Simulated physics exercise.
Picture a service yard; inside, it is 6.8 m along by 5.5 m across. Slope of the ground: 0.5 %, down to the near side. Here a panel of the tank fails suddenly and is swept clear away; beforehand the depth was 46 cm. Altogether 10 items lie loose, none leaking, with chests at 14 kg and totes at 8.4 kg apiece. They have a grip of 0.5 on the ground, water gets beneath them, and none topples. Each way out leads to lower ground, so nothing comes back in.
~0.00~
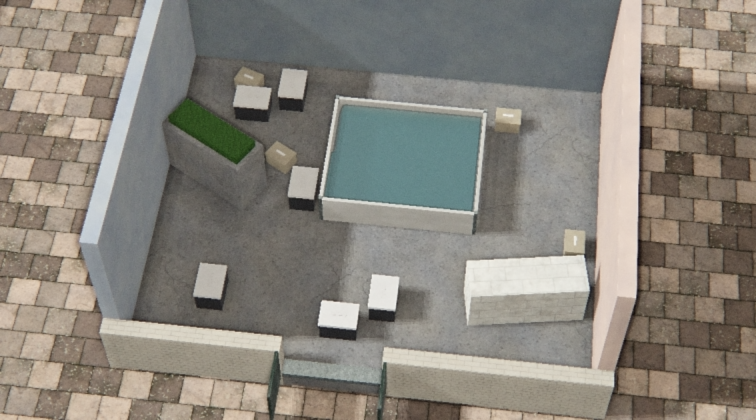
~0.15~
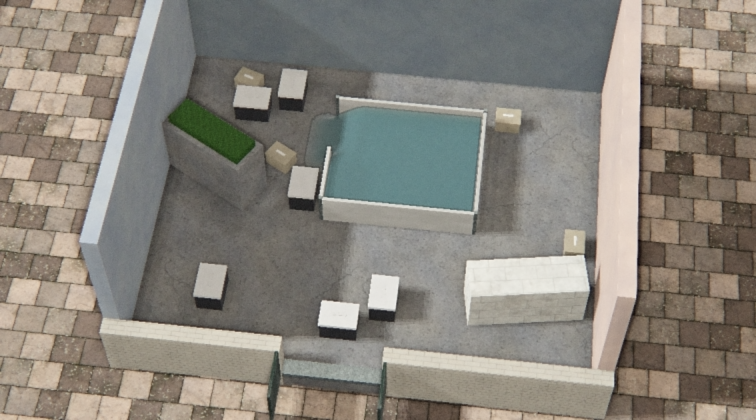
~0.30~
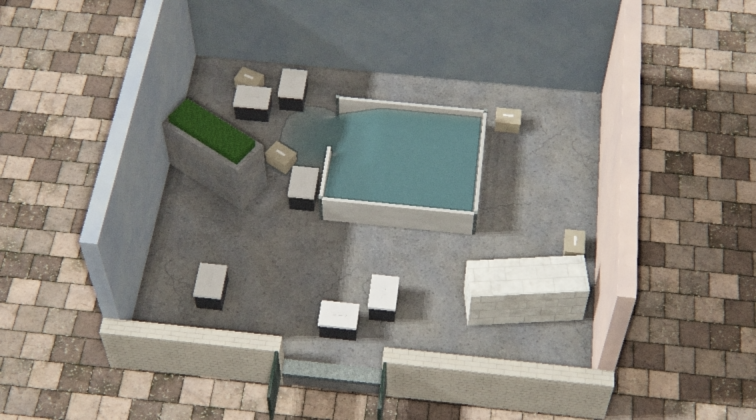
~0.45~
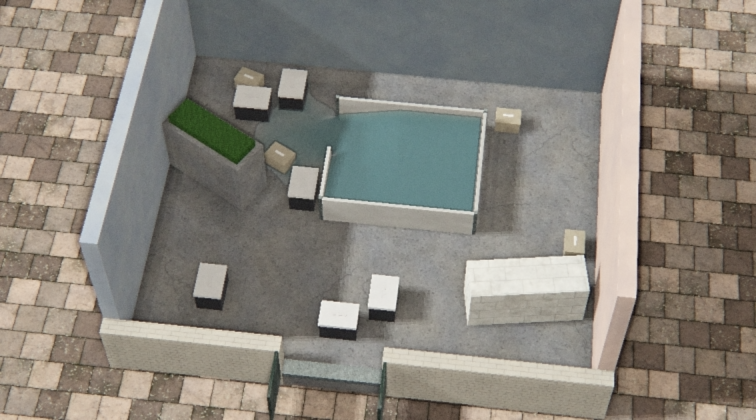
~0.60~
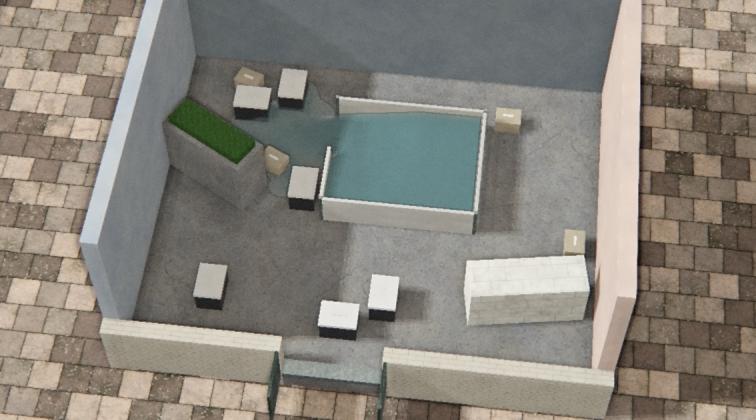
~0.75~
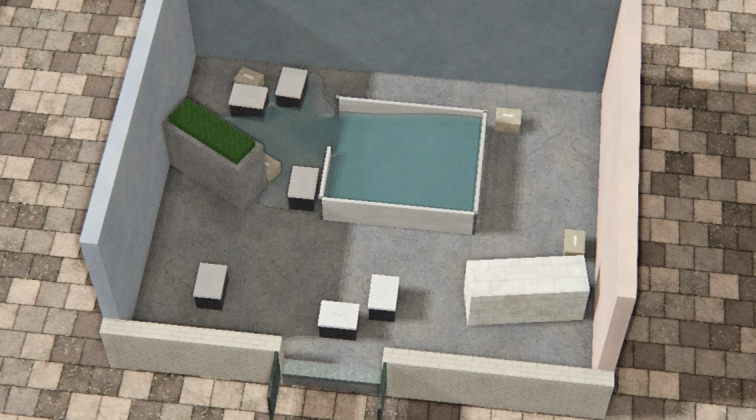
Water poured out of the raised pool through a gap in its left side and spread across the grey floor, pushing a tan box against the planter before a white-topped box above shifted slightly left.
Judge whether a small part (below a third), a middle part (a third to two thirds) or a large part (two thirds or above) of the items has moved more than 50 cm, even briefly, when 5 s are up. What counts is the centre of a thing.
A middle part has.
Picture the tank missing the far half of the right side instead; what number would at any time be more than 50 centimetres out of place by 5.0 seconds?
2.
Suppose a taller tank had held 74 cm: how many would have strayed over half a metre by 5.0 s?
In that case the number is 6.
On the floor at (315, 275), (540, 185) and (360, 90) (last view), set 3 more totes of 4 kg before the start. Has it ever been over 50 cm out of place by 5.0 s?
In that order: Less, less, over.
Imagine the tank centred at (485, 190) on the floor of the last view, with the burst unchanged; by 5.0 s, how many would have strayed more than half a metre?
That would give 5.
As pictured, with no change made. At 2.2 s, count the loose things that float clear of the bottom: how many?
At that moment it comes to 3.
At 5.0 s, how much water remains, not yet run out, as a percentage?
Somewhere near 100 percent, give or take.
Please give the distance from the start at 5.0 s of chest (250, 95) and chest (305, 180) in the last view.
Taking them in turn, I get 30 cm for the first and 30 cm for the second.
After 1.1 s 0 of 10 are over 50 cm from their spots; 0 afloat.
After 2.2 s 3 of 10 are over 50 cm from their spots; 3 afloat.
After 3.5 s 1 of 10 are over 50 cm from their spots; 3 afloat.
After 5.0 s 3 of 10 are over 50 cm from their spots, and 4 have been at some point; 3 afloat.
